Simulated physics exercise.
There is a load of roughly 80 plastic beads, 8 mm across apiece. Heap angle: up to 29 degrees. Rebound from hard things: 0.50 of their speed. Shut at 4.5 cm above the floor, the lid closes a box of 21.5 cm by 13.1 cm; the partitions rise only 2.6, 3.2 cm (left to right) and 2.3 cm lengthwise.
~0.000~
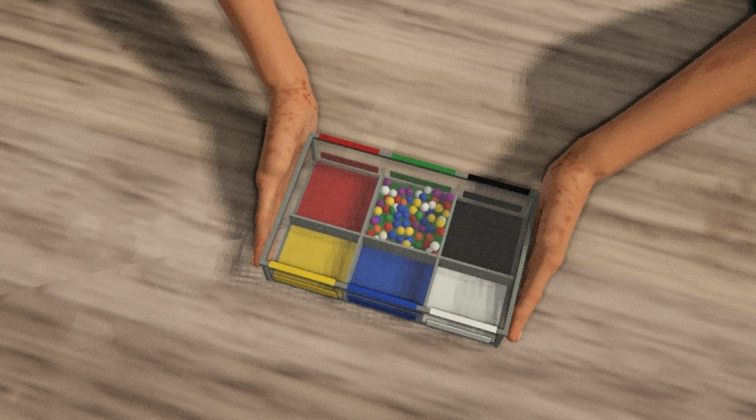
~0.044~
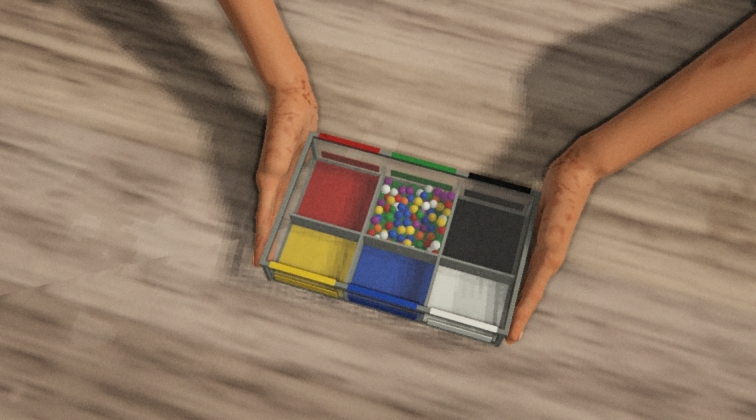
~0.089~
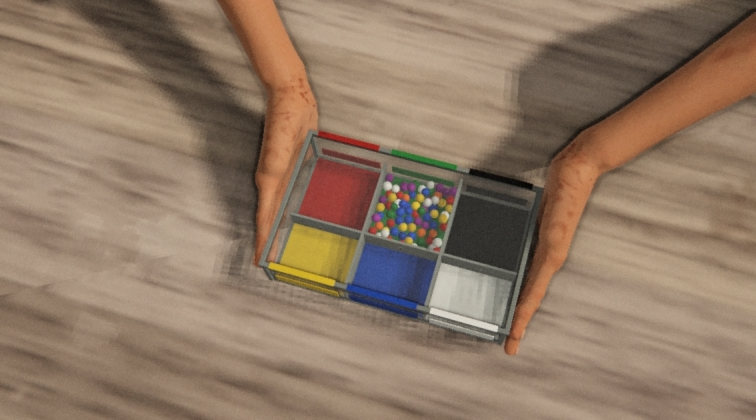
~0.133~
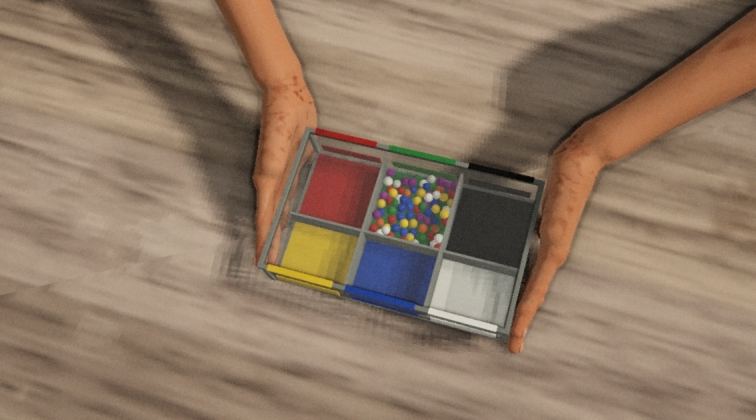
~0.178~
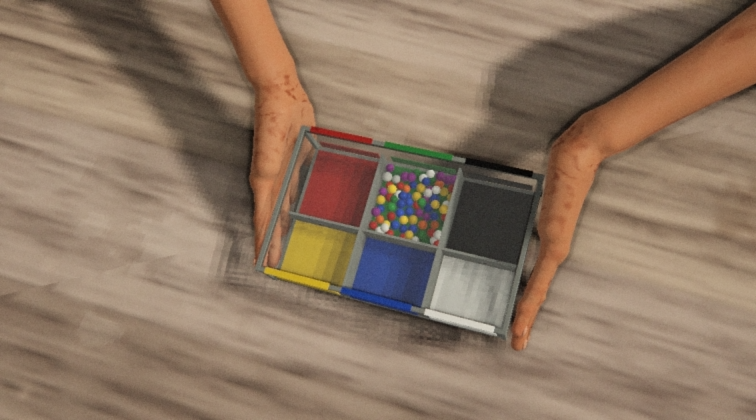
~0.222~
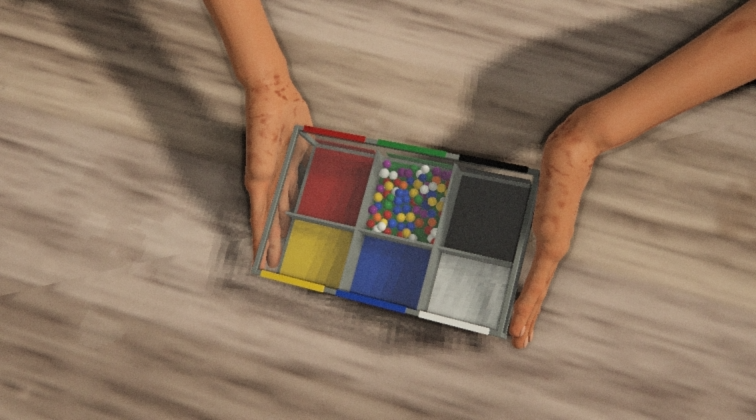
Two hands held a clear box with six coloured compartments above a wood-grain surface and tilted it slightly toward the front left, while the colourful beads stayed in the green compartment, shifting a little.
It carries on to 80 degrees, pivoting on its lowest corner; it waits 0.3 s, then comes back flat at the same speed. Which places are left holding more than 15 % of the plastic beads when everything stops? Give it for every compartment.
Red: Not over, blue: Not over, green: Over, yellow: Over, white: Not over, black: Not over.
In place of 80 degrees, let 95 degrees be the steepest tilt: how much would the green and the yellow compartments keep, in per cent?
You'd get green at 10 % and yellow at 90 %.
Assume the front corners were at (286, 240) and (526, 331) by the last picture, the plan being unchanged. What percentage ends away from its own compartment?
In that case some 0 per cent.
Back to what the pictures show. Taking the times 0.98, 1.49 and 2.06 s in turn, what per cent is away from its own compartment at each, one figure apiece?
In order, some 30, 45 and 45.
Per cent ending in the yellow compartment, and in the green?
Yellow at 45 and green at 55, in per cent.
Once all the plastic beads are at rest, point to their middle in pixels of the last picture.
Centre at rest, approx.: (376, 237) px.
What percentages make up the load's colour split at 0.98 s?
In per cent: Red 0; blue 5; green 70; yellow 25; white 0; black 0.
Then, at 0.98 s, tilt 80 degrees; blue 5 %, green 70 %, yellow 25 %.
After 1.49 s, tilt 42 degrees; green 55 %, yellow 45 %.
After 2.06 s, tilt 0 degrees; green 55 %, yellow 45 %.
In the end, at 2.5 s, red 0 %, blue 0 %, green 55 %, yellow 45 %, white 0 %, black 0 %.
